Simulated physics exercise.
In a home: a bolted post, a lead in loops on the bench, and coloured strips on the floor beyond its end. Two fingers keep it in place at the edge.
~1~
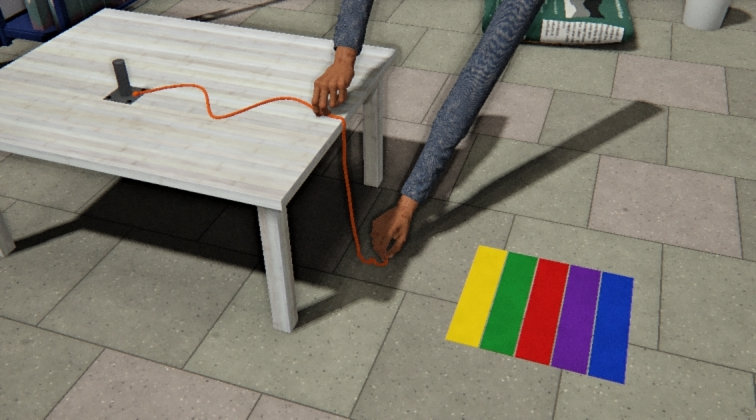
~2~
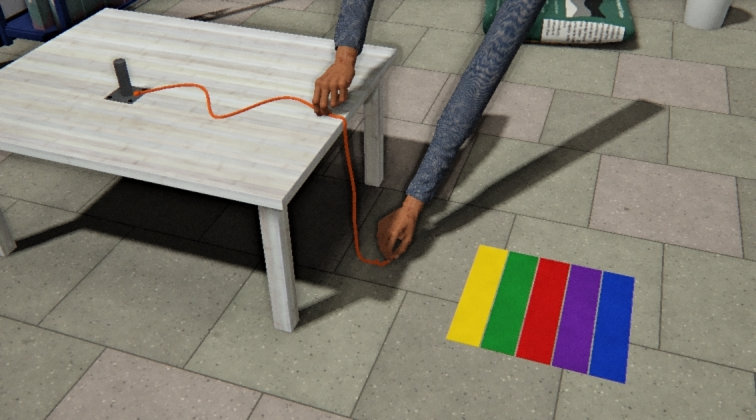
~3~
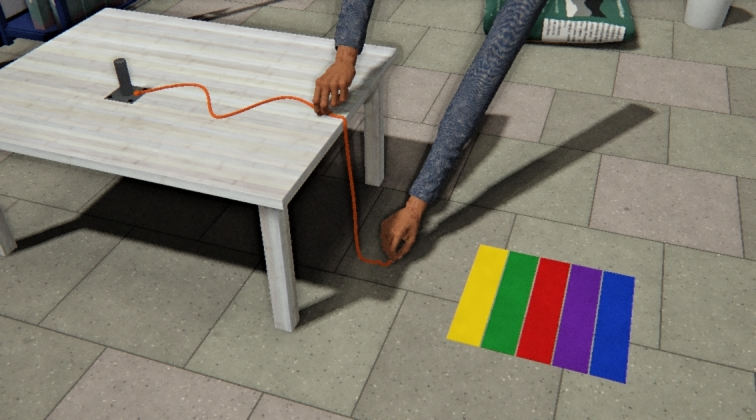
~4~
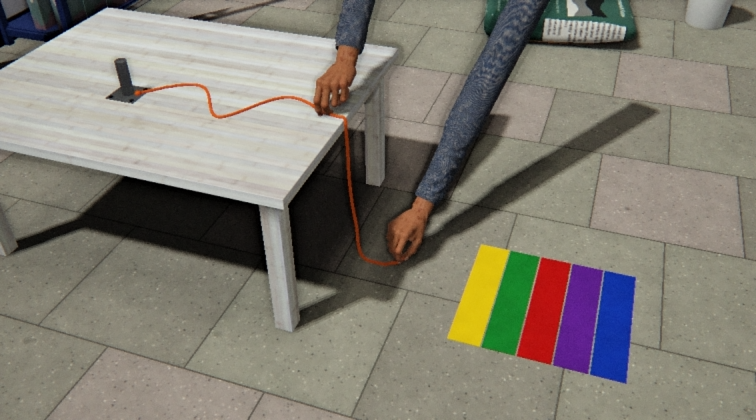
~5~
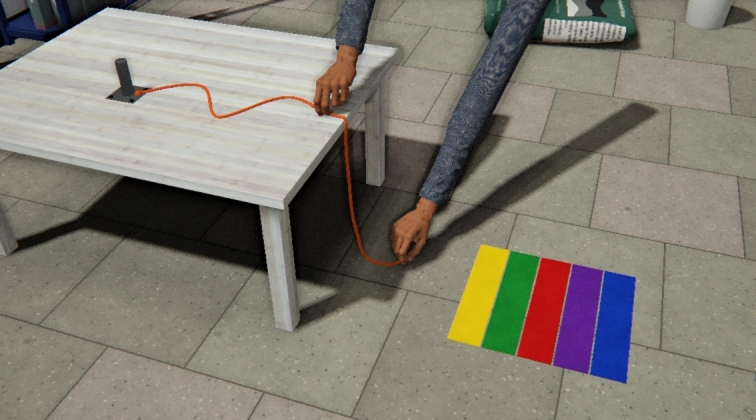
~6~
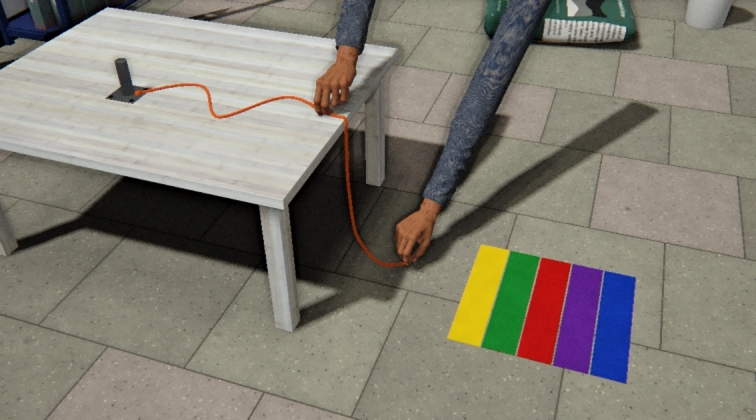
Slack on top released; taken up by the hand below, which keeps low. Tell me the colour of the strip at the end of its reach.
It is purple.
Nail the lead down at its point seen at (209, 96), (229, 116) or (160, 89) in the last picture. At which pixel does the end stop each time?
They end up at (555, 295), (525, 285) and (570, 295).
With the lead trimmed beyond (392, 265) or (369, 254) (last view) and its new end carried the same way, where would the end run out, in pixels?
The pixels are (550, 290) and (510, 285), in that order.
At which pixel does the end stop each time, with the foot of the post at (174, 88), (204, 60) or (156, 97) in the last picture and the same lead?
You'd find it around (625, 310), then (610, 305), and finally (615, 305).
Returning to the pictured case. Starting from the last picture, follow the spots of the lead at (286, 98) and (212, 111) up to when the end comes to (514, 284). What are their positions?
Roughly (333, 118) for one and roughly (251, 103) for the other.
Soon after, end near (514, 284); over green.
After that, end near (554, 293); over red.
At the stop, end near (578, 298); over purple. Over purple.
